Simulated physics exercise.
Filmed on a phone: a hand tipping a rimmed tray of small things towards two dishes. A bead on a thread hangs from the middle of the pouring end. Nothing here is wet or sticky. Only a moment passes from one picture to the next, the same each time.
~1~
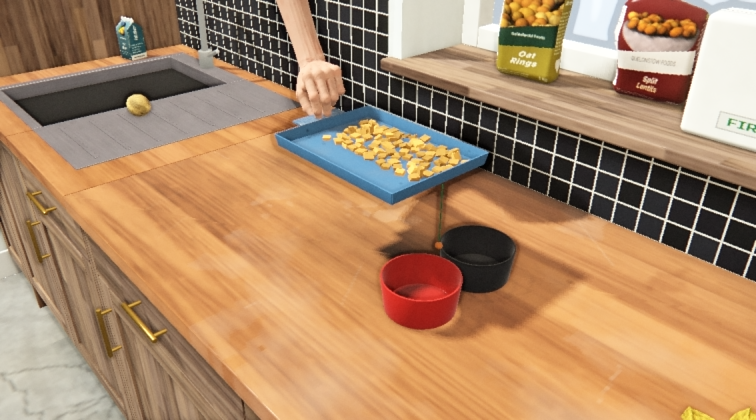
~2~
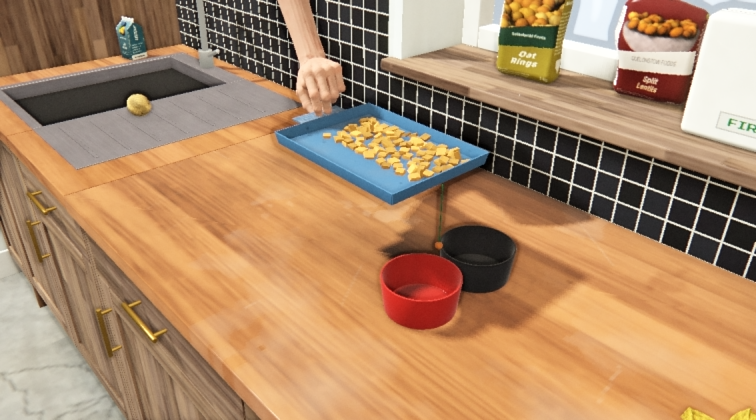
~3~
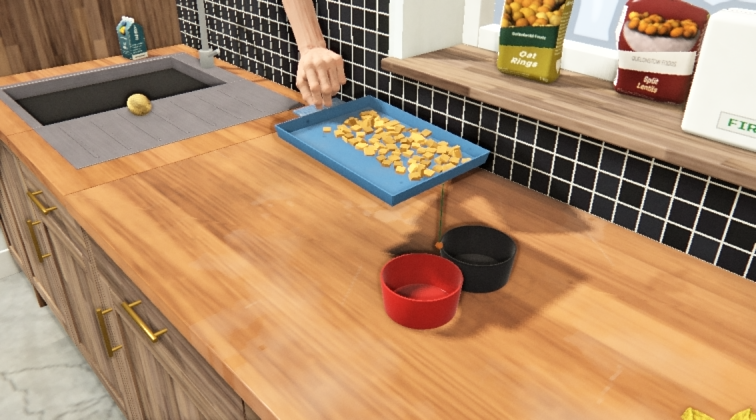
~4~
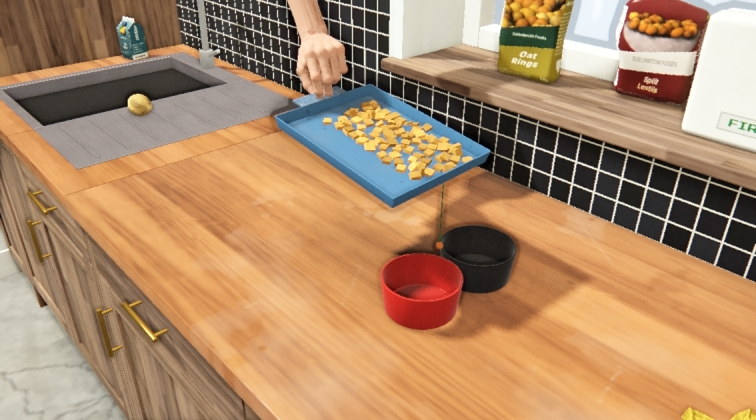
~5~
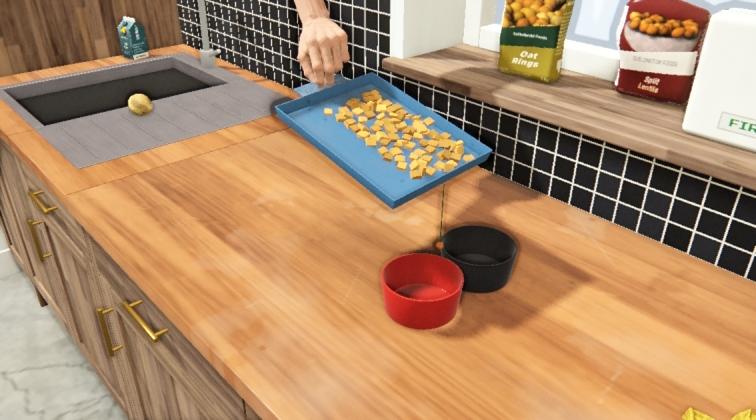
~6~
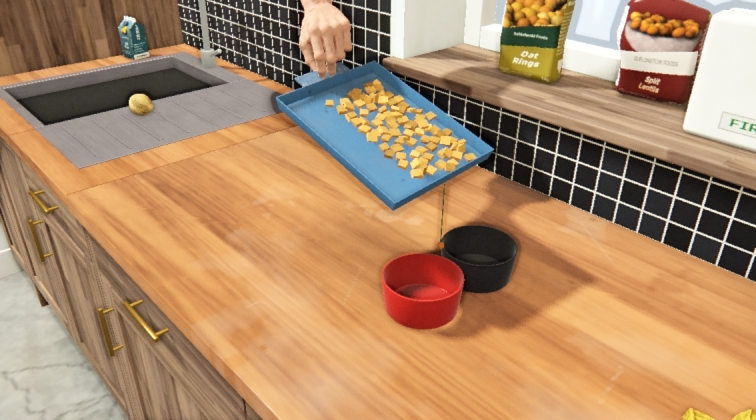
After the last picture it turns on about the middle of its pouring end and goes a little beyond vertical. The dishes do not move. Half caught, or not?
In the dishes lies over half of it.
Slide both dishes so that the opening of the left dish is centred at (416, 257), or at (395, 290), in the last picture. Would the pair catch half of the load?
First not half, then over half.
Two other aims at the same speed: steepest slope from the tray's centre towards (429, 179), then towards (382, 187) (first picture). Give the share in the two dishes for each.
First some 60, then 70 per cent.
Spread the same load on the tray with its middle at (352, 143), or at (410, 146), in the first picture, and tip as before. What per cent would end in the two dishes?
First some 80, then 80 per cent.
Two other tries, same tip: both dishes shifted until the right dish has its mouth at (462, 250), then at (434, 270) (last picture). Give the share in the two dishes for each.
About 80 and 70 per cent.
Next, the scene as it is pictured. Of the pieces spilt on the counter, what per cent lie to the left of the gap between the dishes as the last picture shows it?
Close to 20 per cent.
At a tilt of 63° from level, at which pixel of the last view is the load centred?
Near (425, 170).
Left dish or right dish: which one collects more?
That is the left dish.
Just after the last frame, tray tipped steeply; almost all on the tray; just a few in the air.
A moment on, tray tipped past a quarter turn; roughly half on the tray; roughly a quarter in the left dish; just a few in the right dish; about a tenth outside both; about a tenth in the air.
Further on, tray tipped past a quarter turn; roughly two thirds in the left dish; just a few in the right dish; roughly a quarter outside both.
When it is over, tray tipped past a quarter turn; roughly two thirds in the left dish; just a few in the right dish; roughly a quarter outside both.
